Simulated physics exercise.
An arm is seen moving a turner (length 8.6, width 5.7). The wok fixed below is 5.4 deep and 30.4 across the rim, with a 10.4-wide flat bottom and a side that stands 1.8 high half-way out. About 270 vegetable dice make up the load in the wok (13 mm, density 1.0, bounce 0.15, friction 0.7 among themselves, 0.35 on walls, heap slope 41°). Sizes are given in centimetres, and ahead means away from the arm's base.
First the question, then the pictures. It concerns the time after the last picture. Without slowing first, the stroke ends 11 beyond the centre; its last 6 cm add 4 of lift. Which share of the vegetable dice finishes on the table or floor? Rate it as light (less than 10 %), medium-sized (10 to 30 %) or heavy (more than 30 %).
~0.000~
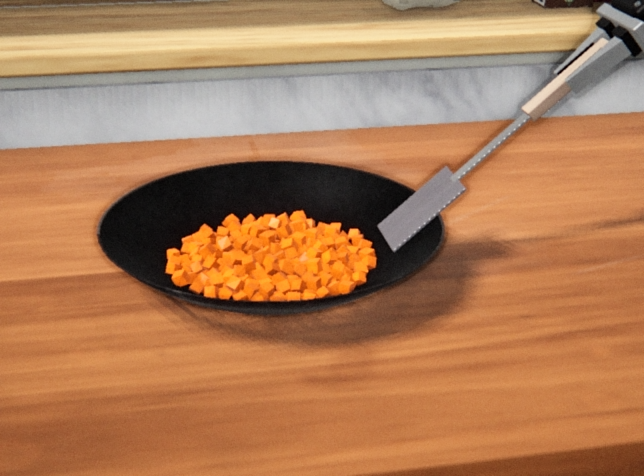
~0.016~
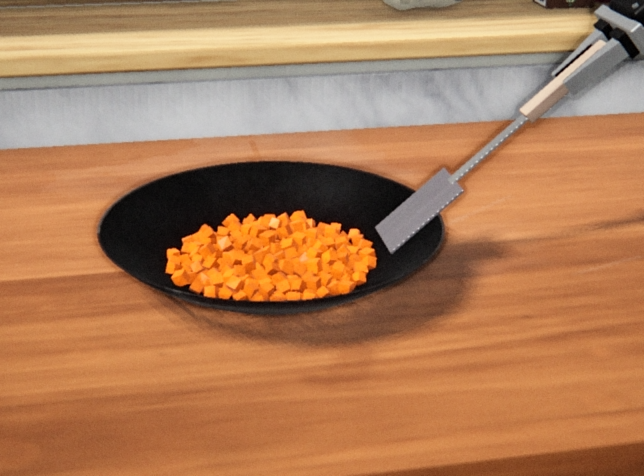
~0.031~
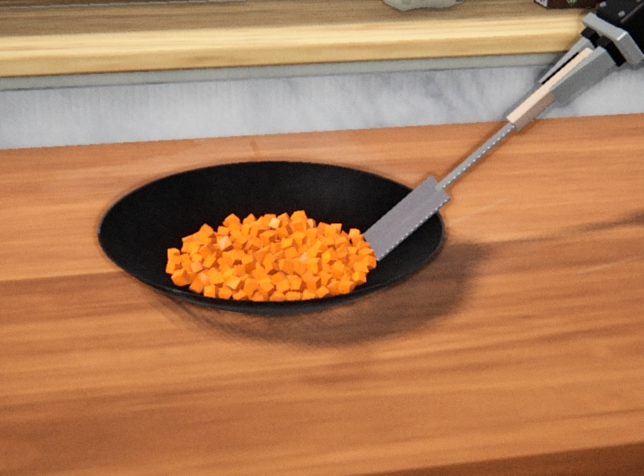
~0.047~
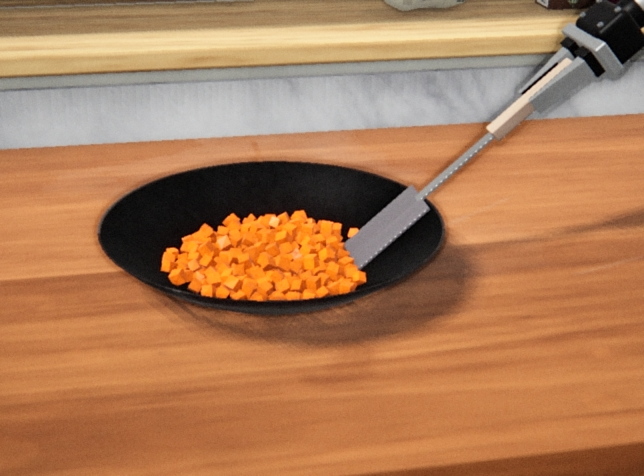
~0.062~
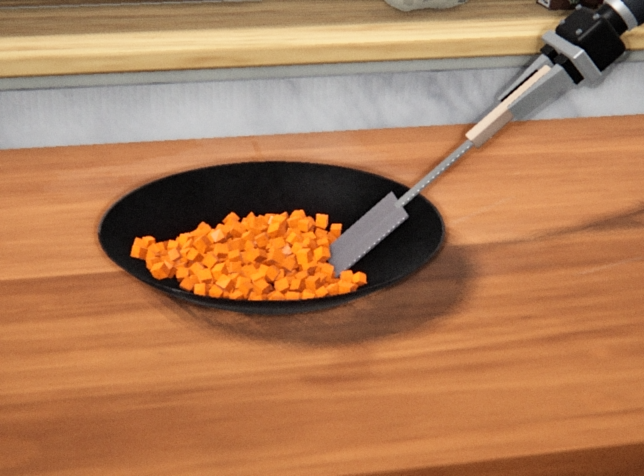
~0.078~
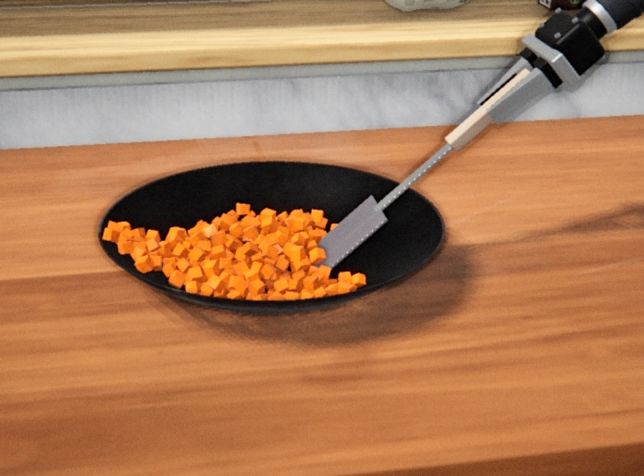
Rated heavy.
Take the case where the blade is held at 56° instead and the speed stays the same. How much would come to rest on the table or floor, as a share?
Result, estimated: 35 %.
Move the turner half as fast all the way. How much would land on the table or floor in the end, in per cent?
Then about 20 per cent.
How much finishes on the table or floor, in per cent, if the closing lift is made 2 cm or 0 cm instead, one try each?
Near 40 and 40 percent respectively.
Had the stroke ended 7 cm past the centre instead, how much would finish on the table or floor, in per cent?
My guess would be around 20 per cent.
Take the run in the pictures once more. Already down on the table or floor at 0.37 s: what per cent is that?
Close to 30 per cent of the load.
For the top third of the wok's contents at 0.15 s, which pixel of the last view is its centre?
I'd put it somewhere near (170, 242).
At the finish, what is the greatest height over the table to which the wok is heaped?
About 4.5 cm above the table.
After 0.12 s, sloping 41°, highest piece 9 above the table; 262 in the wok, 10 on the blade or in flight.
After 0.15 s, sloping 41°, highest piece 12 above the table; 250 in the wok, 22 on the blade or in flight.
After 0.37 s, sloping 41°, highest piece 14 above the table; 168 in the wok, 78 on the table or floor, 26 on the blade or in flight.
After 1.42 s, sloping 41°, highest piece 6 above the table; 168 in the wok, 104 on the table or floor.
In the end, 168 in the wok, 104 on the table or floor. That is 38 % on the table or floor.
